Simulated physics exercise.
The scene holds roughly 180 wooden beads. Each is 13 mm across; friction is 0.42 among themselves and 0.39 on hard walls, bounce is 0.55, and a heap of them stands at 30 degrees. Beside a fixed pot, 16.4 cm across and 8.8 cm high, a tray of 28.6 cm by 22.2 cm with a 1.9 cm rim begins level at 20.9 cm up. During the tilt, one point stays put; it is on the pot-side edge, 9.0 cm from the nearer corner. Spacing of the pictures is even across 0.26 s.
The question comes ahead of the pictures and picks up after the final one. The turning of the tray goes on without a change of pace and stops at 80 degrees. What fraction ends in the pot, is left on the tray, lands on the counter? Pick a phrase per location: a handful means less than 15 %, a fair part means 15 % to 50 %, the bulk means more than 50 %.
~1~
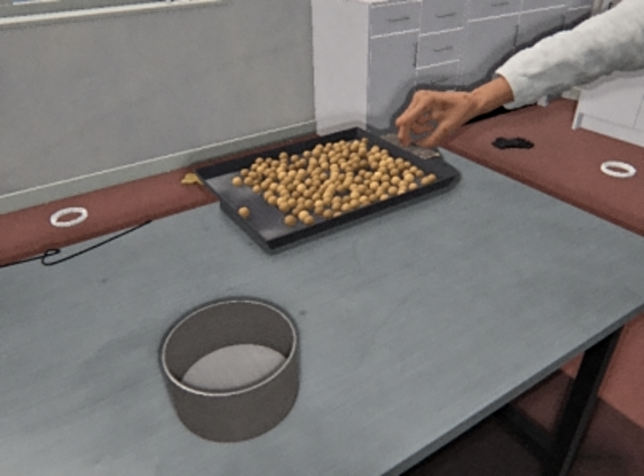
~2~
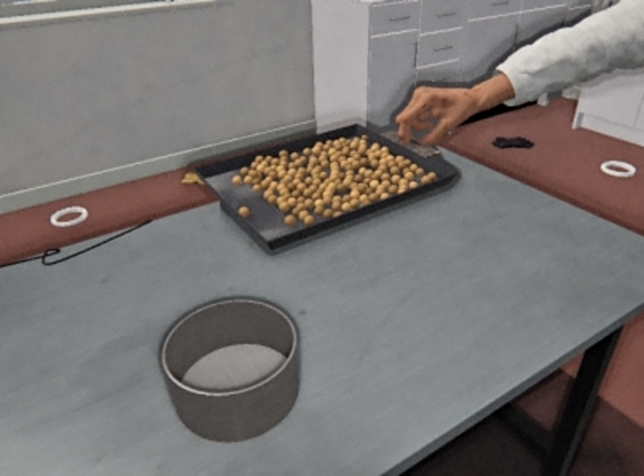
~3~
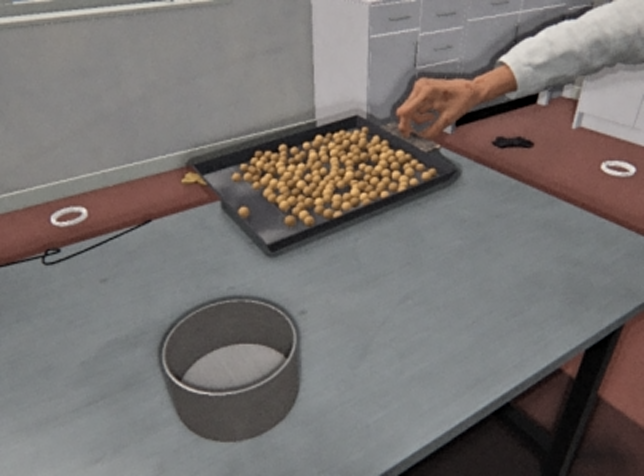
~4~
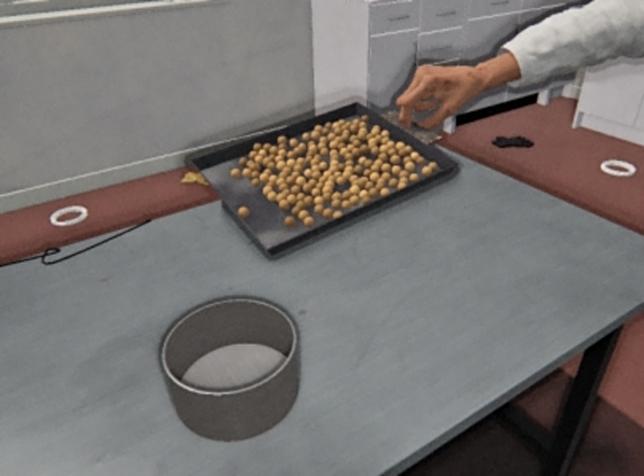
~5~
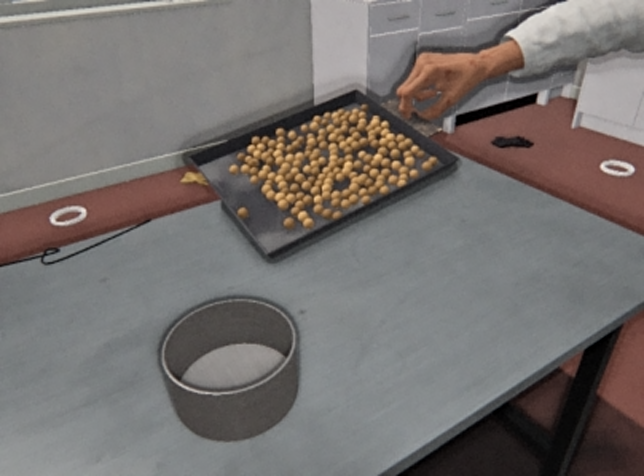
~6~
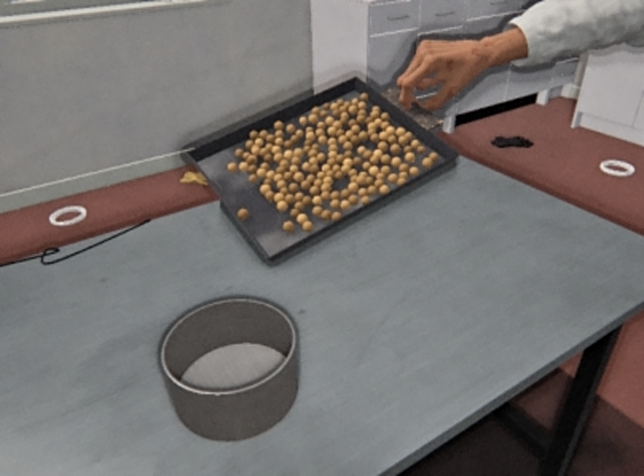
Pot: The bulk, left on the tray: A handful, counter: A fair part.
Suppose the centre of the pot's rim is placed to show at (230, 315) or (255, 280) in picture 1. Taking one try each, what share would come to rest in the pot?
In order, about 50 and about 5 per cent.
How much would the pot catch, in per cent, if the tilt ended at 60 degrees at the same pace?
Estimate: Roughly 60 percent.
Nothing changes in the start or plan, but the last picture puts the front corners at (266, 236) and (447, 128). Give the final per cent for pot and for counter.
Pot 40; counter 60.
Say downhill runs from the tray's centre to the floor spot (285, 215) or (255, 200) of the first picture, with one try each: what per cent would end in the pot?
Around 95 % for the first direction, around 25 % for the second.
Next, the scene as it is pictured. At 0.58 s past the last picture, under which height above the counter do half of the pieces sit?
The halfway line is at about 18 cm.
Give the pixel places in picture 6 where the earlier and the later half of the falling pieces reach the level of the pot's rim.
It passes about (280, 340) first and (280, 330) afterwards.
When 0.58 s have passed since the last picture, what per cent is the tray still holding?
Close to 60 in a hundred.
Then, 0.35 s after the last picture, tilt 48 degrees; the tray holds 100 %, the pot 0 %.
Then, 0.58 s after the last picture, tilt 68 degrees; the tray holds 60 %, the pot 15 %.
Then, 0.92 s after the last picture, tilt 80 degrees; the tray holds 5 %, the pot 55 %.
In the end, pot 65 %, tray 0 %, counter 35 %.
